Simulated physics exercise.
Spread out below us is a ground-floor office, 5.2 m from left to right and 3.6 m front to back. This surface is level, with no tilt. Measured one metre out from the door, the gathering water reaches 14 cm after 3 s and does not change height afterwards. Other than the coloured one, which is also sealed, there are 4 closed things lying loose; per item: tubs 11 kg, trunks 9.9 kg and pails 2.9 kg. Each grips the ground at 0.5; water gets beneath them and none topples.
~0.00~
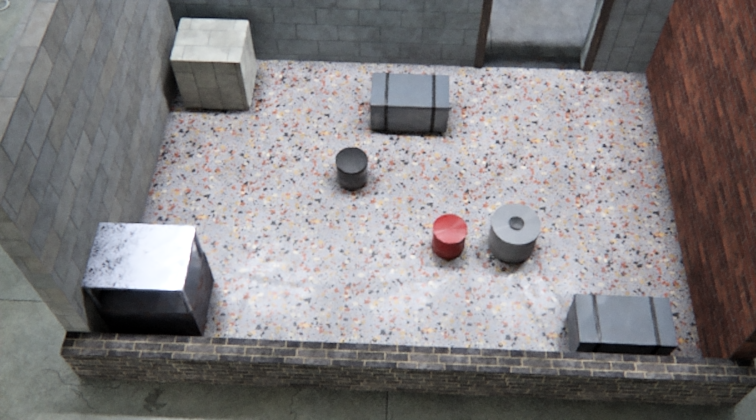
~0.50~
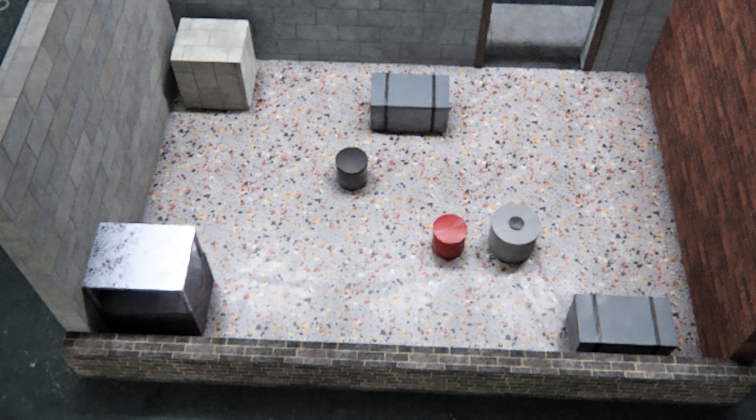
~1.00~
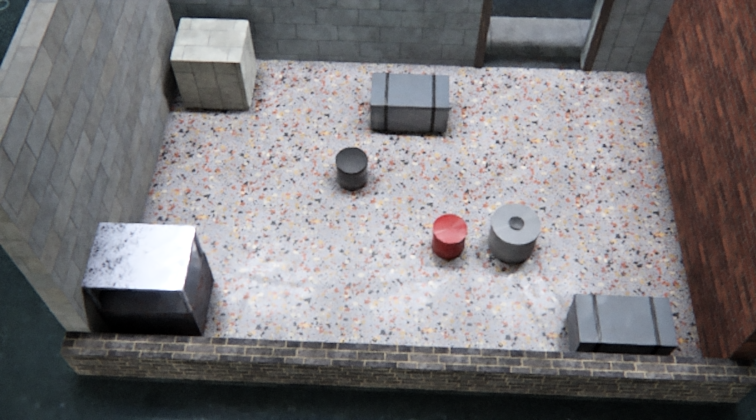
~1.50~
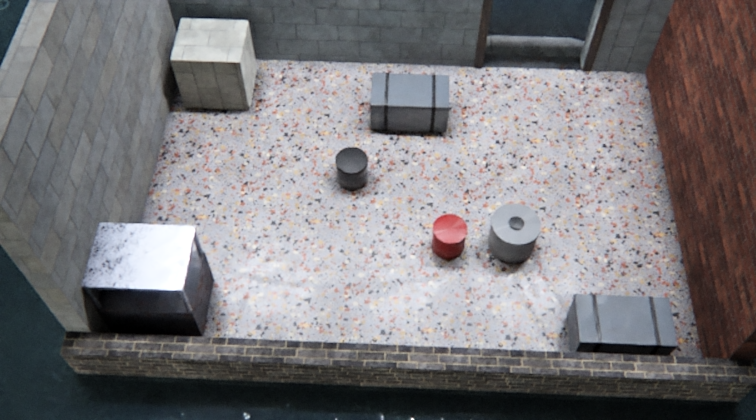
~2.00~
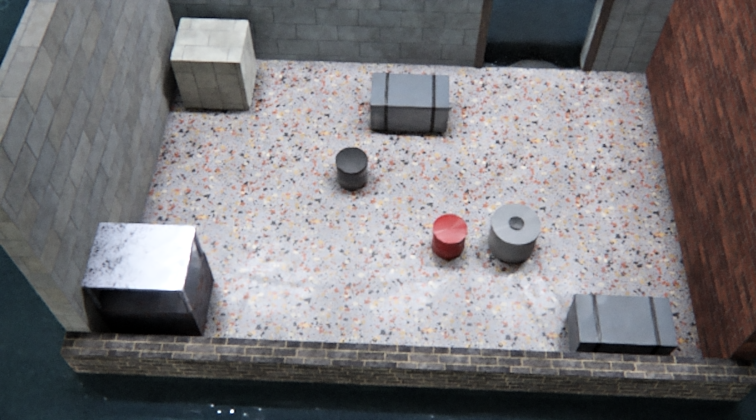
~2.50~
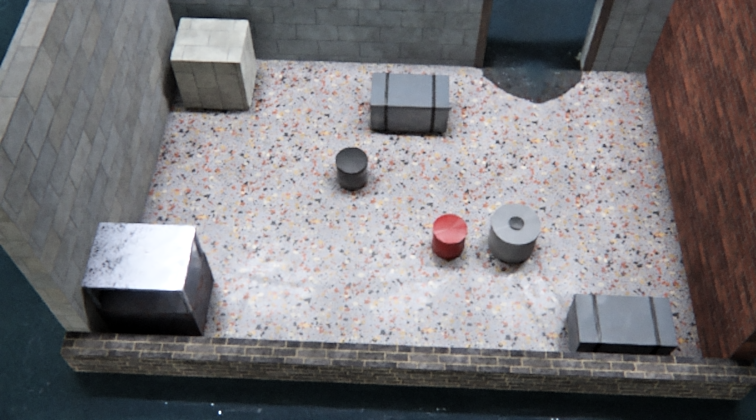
Ground-floor office from above, dark water spreading outside, then creeping in through the doorway while trunks and pails stay still.
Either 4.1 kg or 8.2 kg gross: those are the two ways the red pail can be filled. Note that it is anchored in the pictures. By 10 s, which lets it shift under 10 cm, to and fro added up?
Answer: 8.2 kg, not 4.1 kg.
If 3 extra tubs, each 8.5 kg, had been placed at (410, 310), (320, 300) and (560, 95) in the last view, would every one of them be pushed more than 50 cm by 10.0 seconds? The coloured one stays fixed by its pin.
Note, in sequence: Not exceeded, not exceeded, exceeded.
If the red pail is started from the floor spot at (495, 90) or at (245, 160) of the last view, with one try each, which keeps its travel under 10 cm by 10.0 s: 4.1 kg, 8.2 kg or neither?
No load; any load.
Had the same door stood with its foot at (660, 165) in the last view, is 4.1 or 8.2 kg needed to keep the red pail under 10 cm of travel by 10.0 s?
Answer: The lower mass works.
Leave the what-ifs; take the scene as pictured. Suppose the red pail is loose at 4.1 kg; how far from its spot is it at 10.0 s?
It would be some 80 cm from its spot.
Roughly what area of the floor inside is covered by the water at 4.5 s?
About 5.5 m2.
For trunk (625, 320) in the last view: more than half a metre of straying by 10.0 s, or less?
Verdict for this one: Beyond half a metre.
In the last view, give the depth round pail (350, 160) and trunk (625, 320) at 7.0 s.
Depths: Near 1 cm, then near 7 cm.
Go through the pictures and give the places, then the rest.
The red pail at (450, 229) rests on the ground; water covers 0.0 m2; 0 of 5 have shifted, in the first frame.
The red pail at (450, 229), on the bottom; water covers 0.0 m2; 0 of 5 have shifted, in the second frame.
The red pail at (450, 229), on the bottom; water covers 0.0 m2; 0 of 5 have shifted, in the third frame.
The red pail at (450, 229) rests on the ground; water covers 0.0 m2; 0 of 5 have shifted, in the fourth frame.
The red pail at (450, 229) rests on the ground; 0.0 m2 under water; 0 of 5 have shifted, in the fifth frame.
The red pail at (450, 229) rests on the ground; 0.4 m2 under water; 0 of 5 have shifted, in the sixth frame.
After 3.5 s the red pail would be 0 cm from its start with 4.1 kg and 0 cm from its start with 8.2 kg; 0 cm of water round it then.
After 4.5 s the red pail would be 0 cm from its start with 4.1 kg and 0 cm from its start with 8.2 kg; 1 cm of water round it then.
After 7.0 s the red pail would be 27 cm from its start with 4.1 kg and 0 cm from its start with 8.2 kg; 3 cm of water round it then.
After 10.0 s the red pail would be 82 cm from its start with 4.1 kg and 0 cm from its start with 8.2 kg; 4 cm of water round it then.
